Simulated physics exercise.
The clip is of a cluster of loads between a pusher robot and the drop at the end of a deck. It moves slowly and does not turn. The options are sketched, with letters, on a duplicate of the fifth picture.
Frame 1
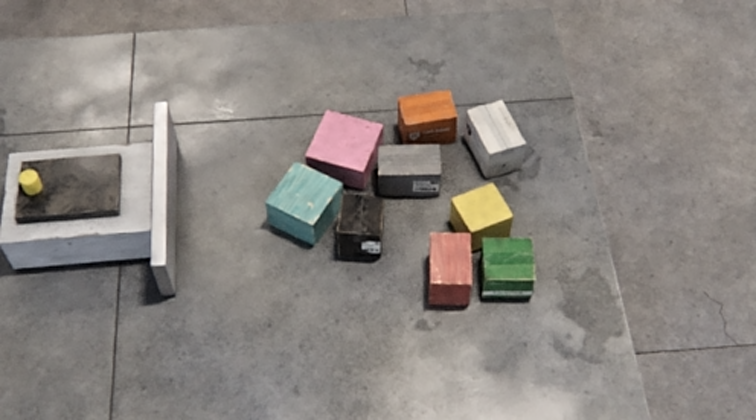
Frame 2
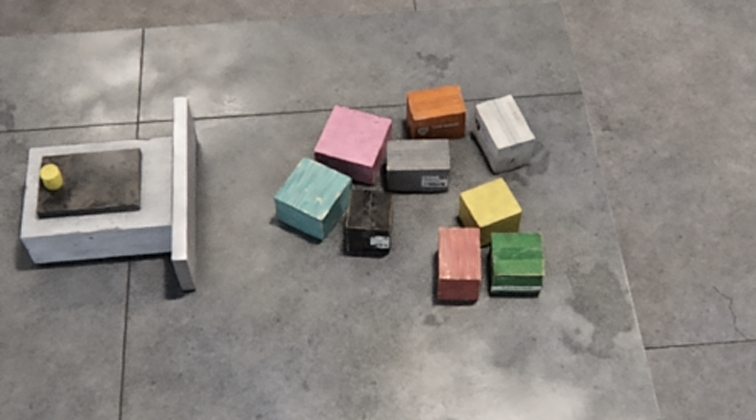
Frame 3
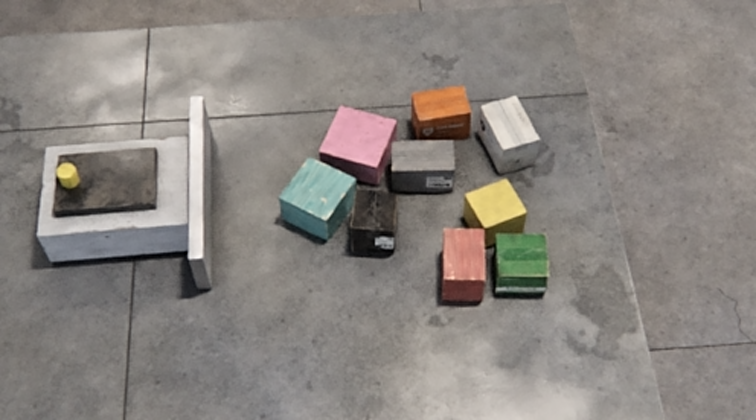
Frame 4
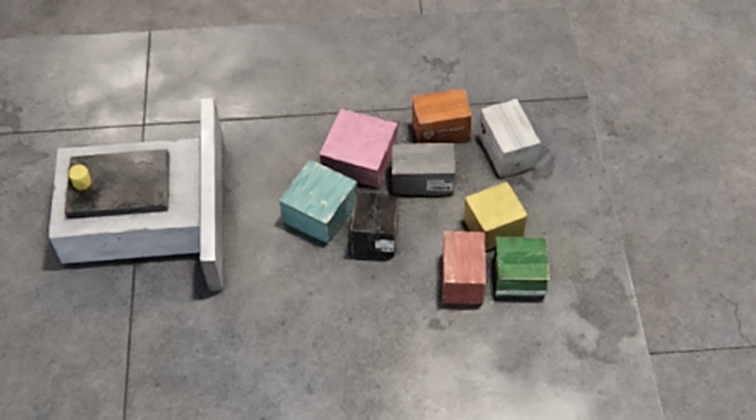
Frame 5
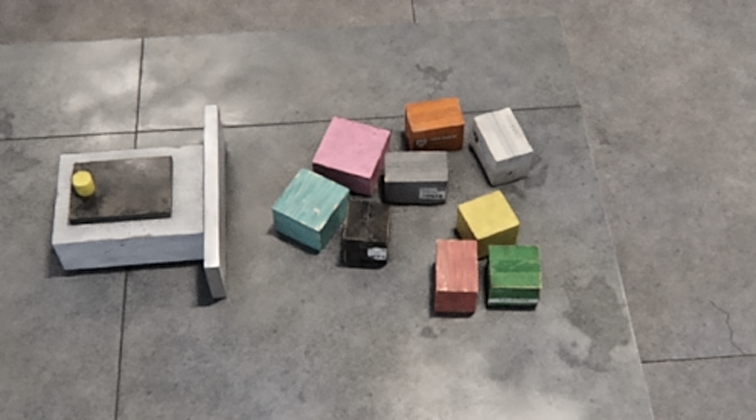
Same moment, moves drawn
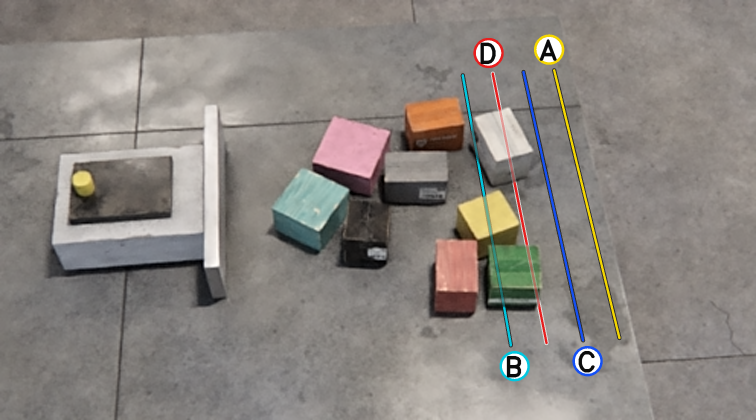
Grey paved floor, with a white block-shaped pusher with an upright front plate creeping right towards a motionless cluster of coloured blocks.
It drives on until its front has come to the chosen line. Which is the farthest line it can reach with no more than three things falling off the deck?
The farthest such stop is D.
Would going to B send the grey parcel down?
No.
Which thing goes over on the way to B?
The white box.
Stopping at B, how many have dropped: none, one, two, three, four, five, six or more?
By then, one.
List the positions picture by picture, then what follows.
In the first picture, red crate (450, 269); yellow crate (481, 218); turquoise crate (305, 204).
In the second picture, robot (98, 181); white box (502, 135).
In the third picture, robot (115, 179); grey parcel (422, 166).
In the fourth picture, robot (126, 181); pink crate (360, 148).
In the fifth picture, robot (130, 188); red crate (456, 276); yellow crate (487, 225); turquoise crate (312, 210).
On the marked copy, A at (584, 193); B at (485, 199); C at (551, 195); D at (517, 197).
With D. Early on, robot (242, 181); grey parcel (422, 177); pink crate (363, 149).
Further on, robot (354, 174); white box (570, 143); grey parcel (525, 169).
At the end, robot (437, 169); white box over the edge; orange box over the edge; three fallen.
As for the rest, A drops seven; B is within the limit but short; C drops four.
